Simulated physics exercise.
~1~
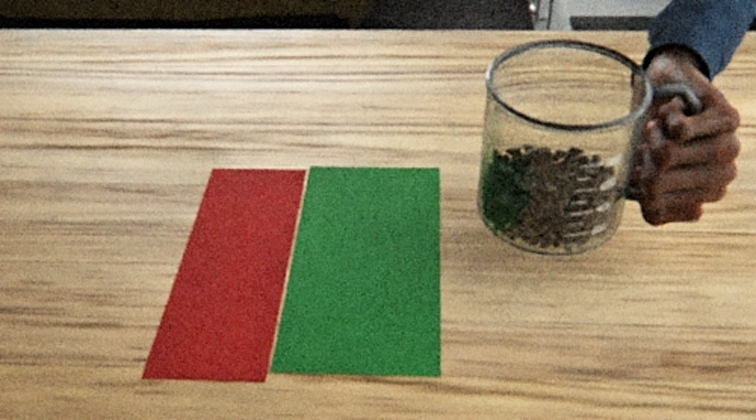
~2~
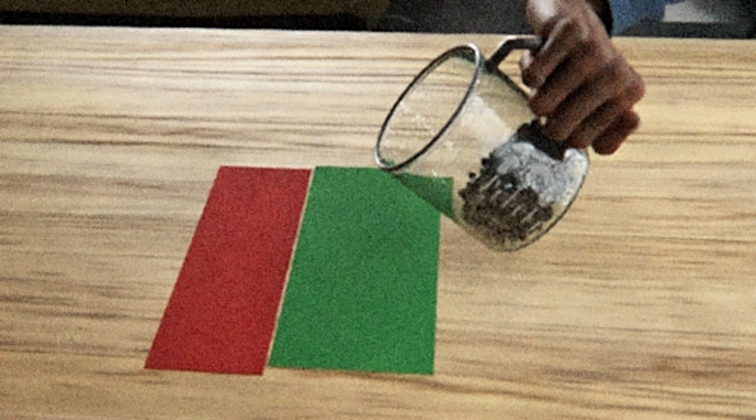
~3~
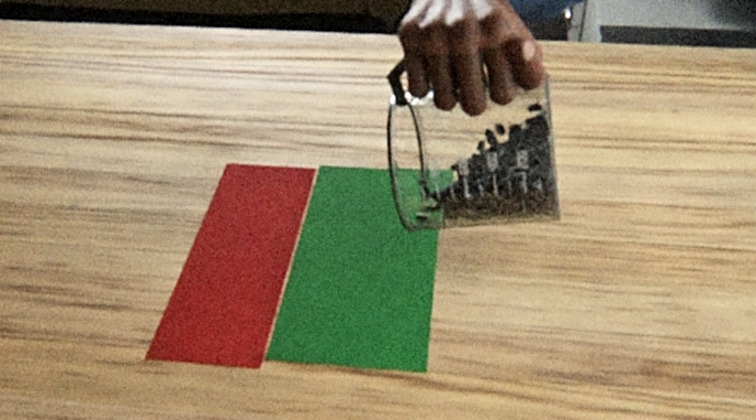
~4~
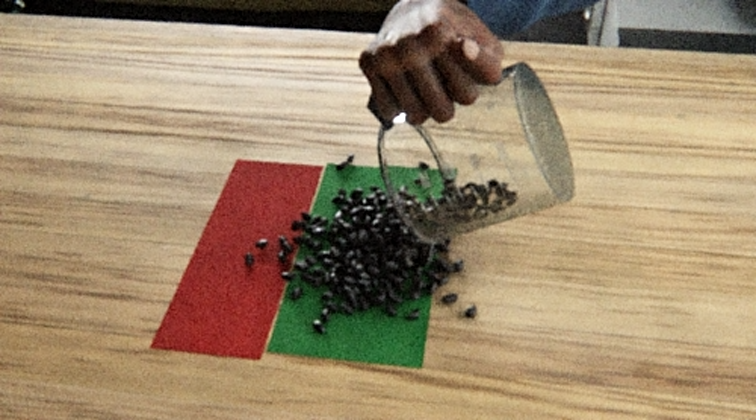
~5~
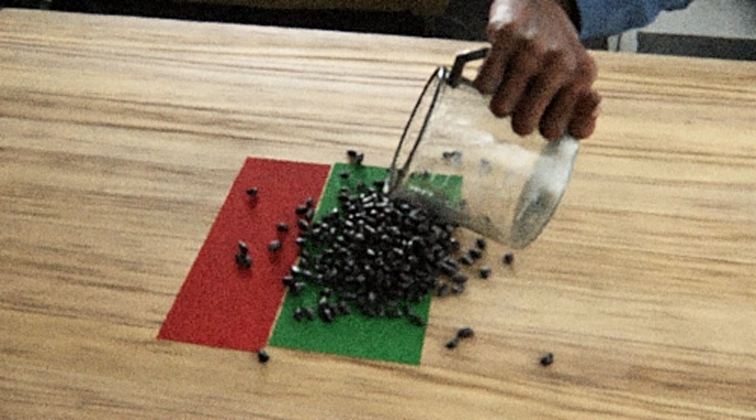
We see a hand tilt a clear jug of black beans over a green mat beside a red one, pouring them into a pile. The emptied jug starts to turn back, with most beans on the green mat and a few scattered on the red mat and table.
